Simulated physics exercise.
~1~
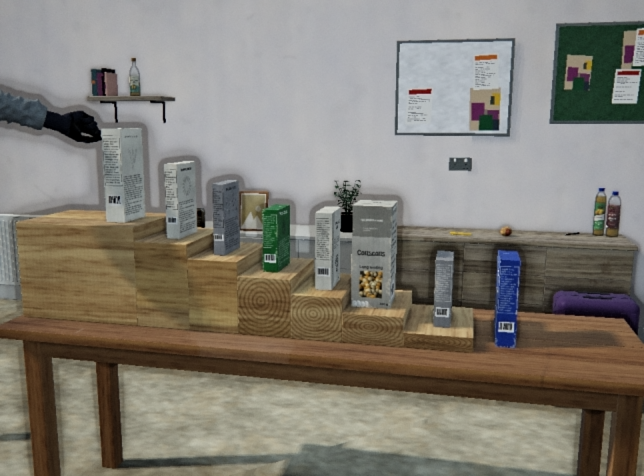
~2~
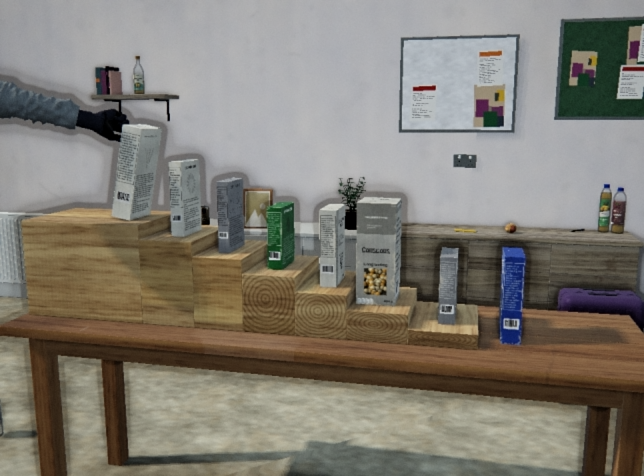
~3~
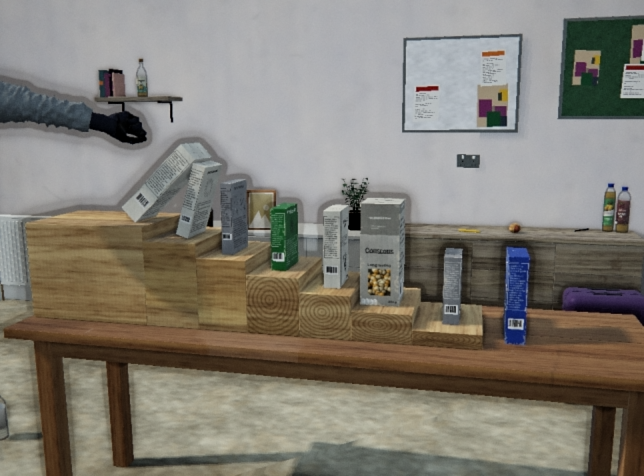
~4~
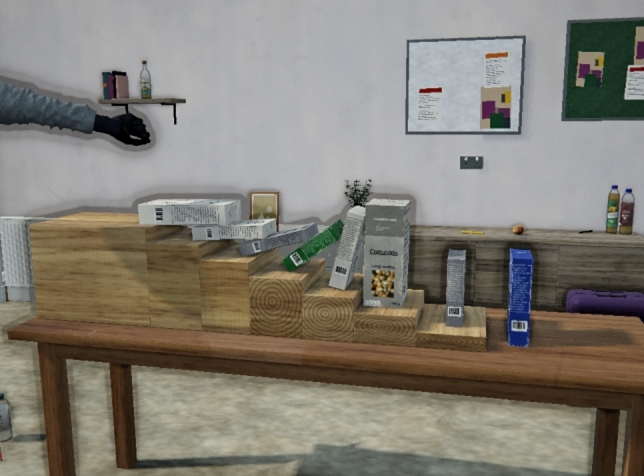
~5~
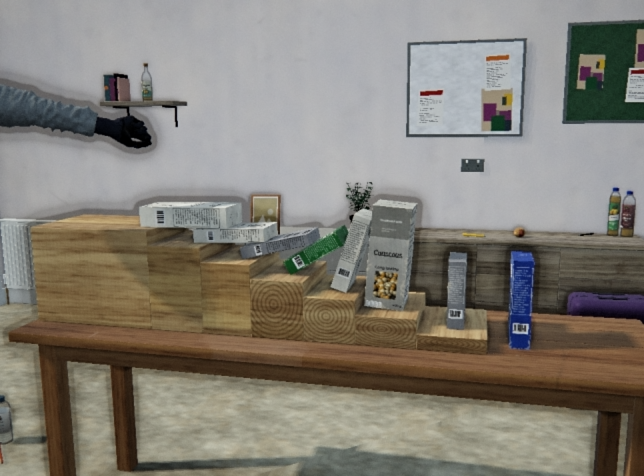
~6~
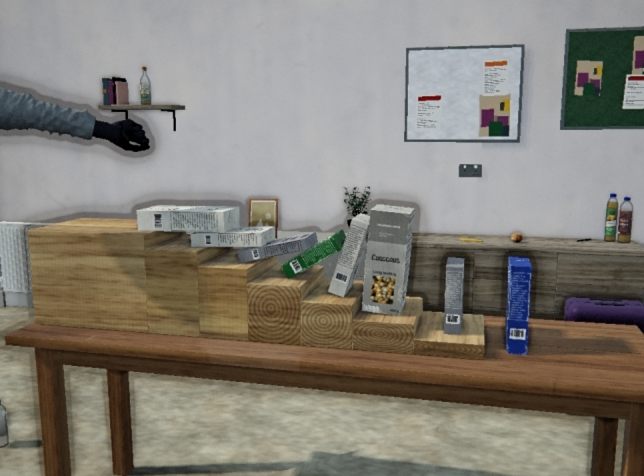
Row of upright boxes on wooden steps toppling rightward after a gloved hand tips the first, stopping against a still-standing large grey box.
